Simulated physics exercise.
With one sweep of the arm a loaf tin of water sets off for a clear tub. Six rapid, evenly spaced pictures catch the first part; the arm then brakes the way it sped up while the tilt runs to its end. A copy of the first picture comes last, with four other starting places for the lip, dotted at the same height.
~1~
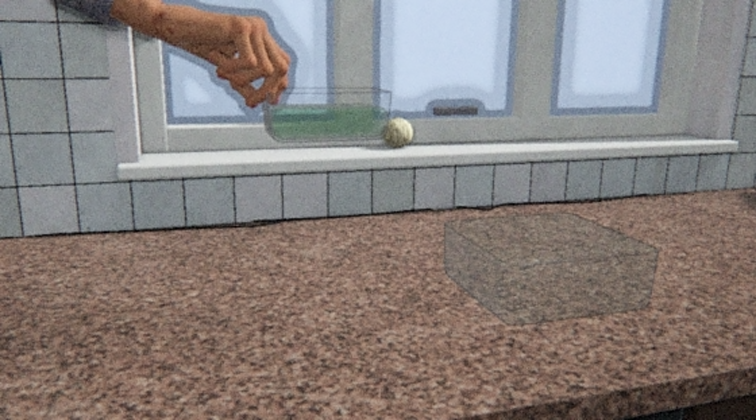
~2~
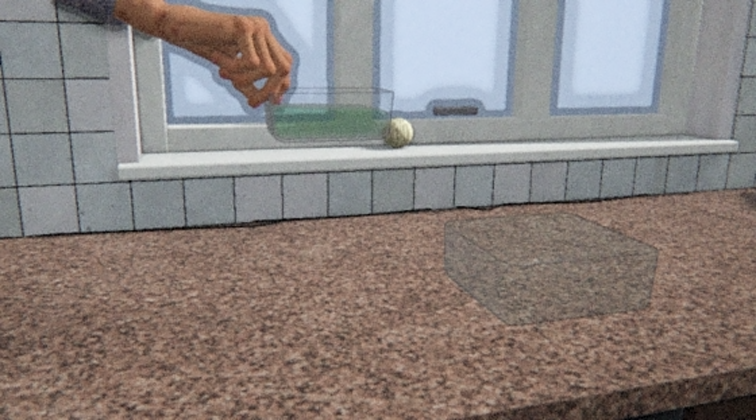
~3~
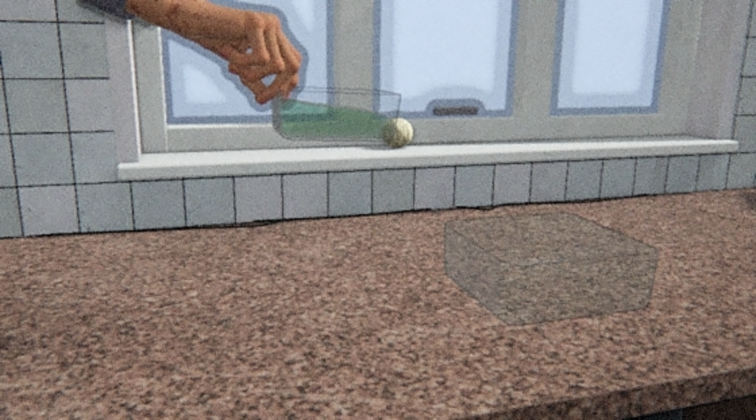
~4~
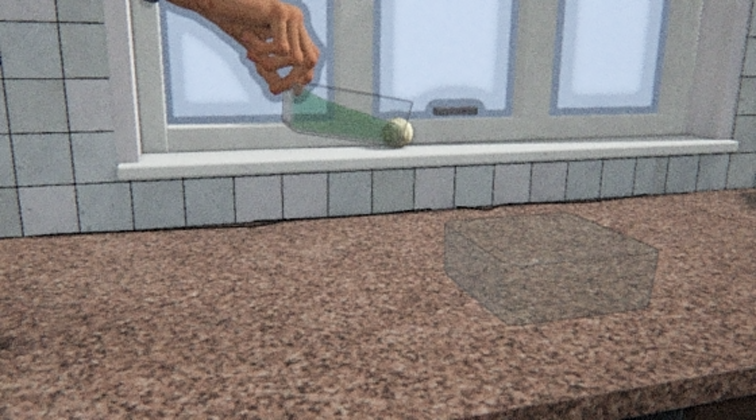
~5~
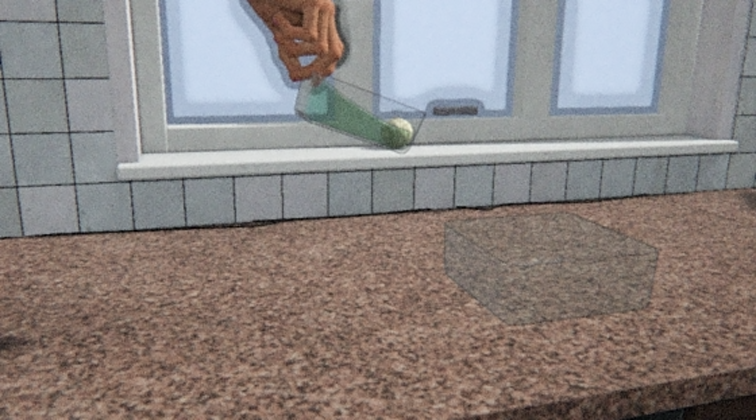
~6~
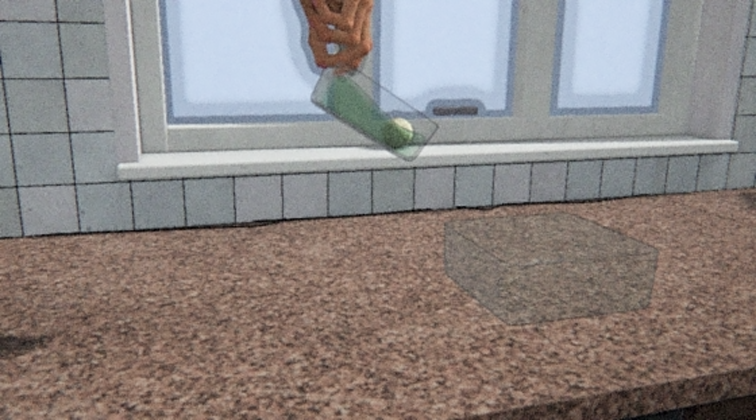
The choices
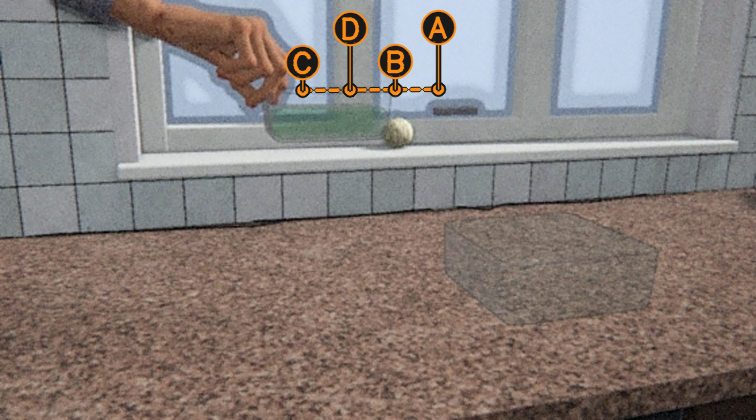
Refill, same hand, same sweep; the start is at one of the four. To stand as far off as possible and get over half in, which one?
C will do.
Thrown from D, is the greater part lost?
No, that is safe.
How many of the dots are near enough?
All four.
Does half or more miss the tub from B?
No.
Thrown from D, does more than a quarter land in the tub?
Yes.
On the marked copy, A at (438, 89); B at (395, 89); C at (302, 90); D at (350, 90).
With A, about 79 % lands in the tub, 3 % falls short and 18 % goes beside or beyond.
With B, about 88 % lands in the tub, 5 % falls short and 7 % goes beside or beyond.
With C, about 72 % lands in the tub, 18 % falls short and 10 % goes beside or beyond.
With D, about 76 % lands in the tub, 7 % falls short and 17 % goes beside or beyond.
